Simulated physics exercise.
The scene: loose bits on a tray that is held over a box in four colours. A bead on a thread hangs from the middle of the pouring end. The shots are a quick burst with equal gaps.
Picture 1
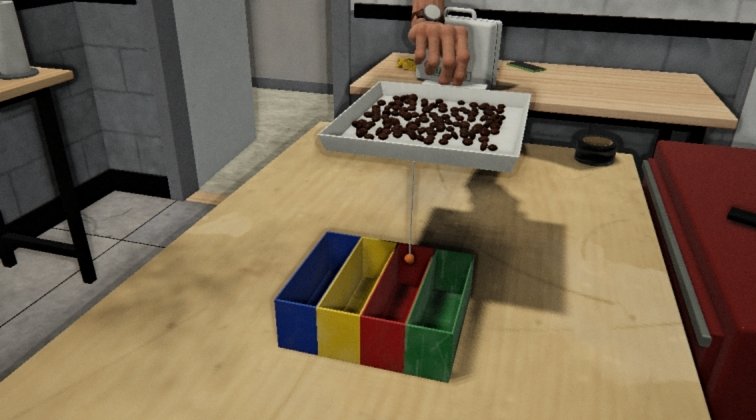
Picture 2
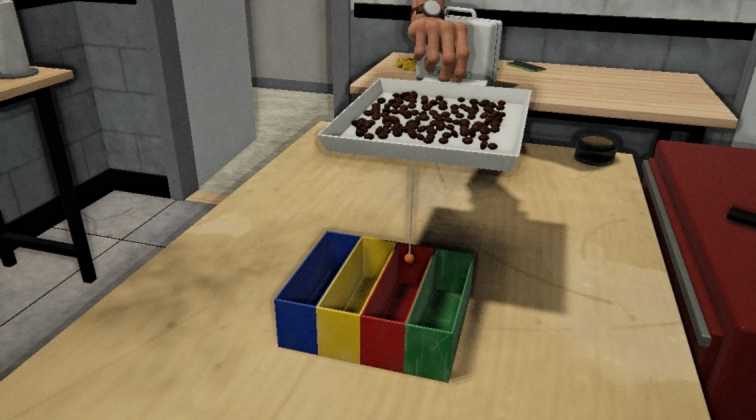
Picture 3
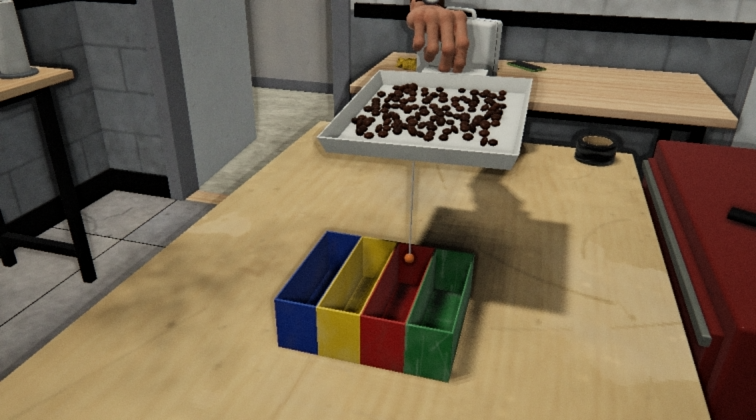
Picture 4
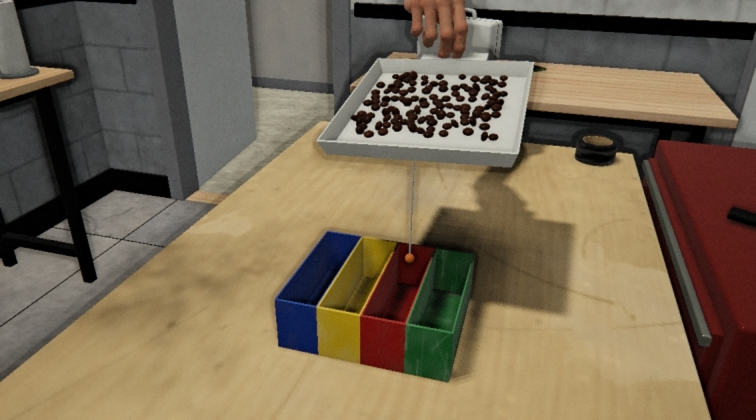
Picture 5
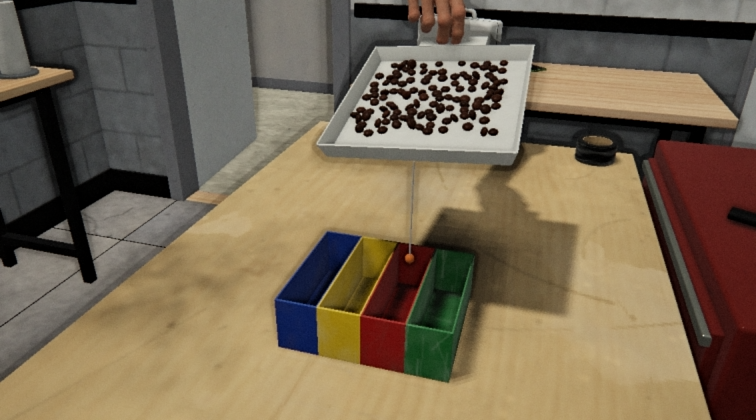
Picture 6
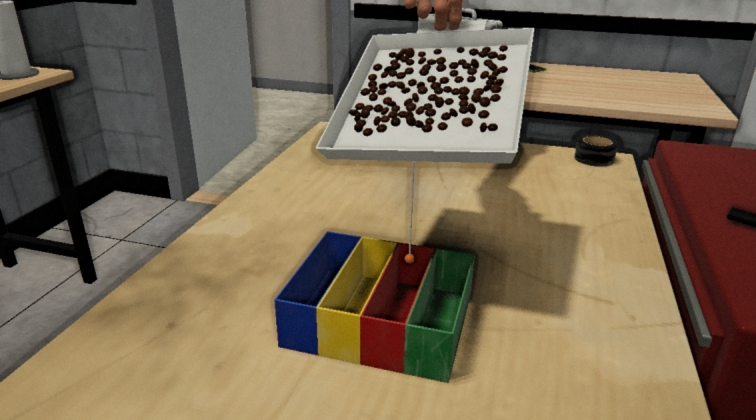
A white tray of small brown pieces, gripped by a hand at its far side, starts level and tilts steadily toward the viewer, its near left corner dipping slightly, above a still blue, yellow, red and green box.
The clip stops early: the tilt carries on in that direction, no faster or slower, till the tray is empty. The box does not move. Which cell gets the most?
The blue cell gets the most.
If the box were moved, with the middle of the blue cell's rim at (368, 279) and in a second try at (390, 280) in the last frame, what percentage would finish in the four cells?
The first gives 40 %, the second 20 %.
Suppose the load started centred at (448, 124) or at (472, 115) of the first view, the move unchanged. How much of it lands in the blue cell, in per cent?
About 40 and 40 per cent.
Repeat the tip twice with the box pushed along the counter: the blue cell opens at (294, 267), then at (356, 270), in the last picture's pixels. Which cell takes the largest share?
The first try: Yellow. The second: The cell in blue.
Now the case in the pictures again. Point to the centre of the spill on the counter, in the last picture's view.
Around (213, 383).
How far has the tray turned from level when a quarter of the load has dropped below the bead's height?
Roughly 85°.
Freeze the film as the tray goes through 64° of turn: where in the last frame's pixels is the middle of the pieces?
Near (368, 144).
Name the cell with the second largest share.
In second place: Yellow.
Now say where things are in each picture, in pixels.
The first picture shows corners of the pouring end at (326, 133) and (512, 154), level; middle of the load at (425, 120), flat chocolate drops; bead on its thread at (409, 259); blue cell at (297, 323); yellow cell at (339, 331); red cell at (382, 340); green cell at (428, 349).
The second picture shows corners of the pouring end at (325, 133) and (512, 153), level; middle of the load at (425, 118).
The third picture shows corners of the pouring end at (325, 135) and (512, 152), tipped barely, lowest at the left corner; middle of the load at (425, 113).
The fourth picture shows corners of the pouring end at (325, 138) and (512, 150), tipped a little, lowest at the left corner; middle of the load at (425, 105).
The fifth picture shows corners of the pouring end at (324, 141) and (511, 149), tipped clearly, lowest at the left corner; middle of the load at (424, 97).
The sixth picture shows corners of the pouring end at (323, 145) and (510, 148), tipped clearly, lowest at the left corner; middle of the load at (423, 90); blue cell at (297, 323); yellow cell at (339, 331); red cell at (383, 340); green cell at (428, 349).
Soon after the last picture, tray tipped steeply; nearly all on the tray; a small part falling or outside the box.
A little later, tray tipped past a quarter turn; about a quarter on the tray; about a quarter in the blue cell; about a quarter in the yellow cell; a stray few in the red cell; about a quarter falling or outside the box.
Later still, tray tipped past a quarter turn; about half in the blue cell; about a third in the yellow cell; a small part in the red cell; a small part falling or outside the box.
At rest, tray tipped past a quarter turn; about half in the blue cell; about a third in the yellow cell; a small part in the red cell; none in the green cell; a small part outside the box.
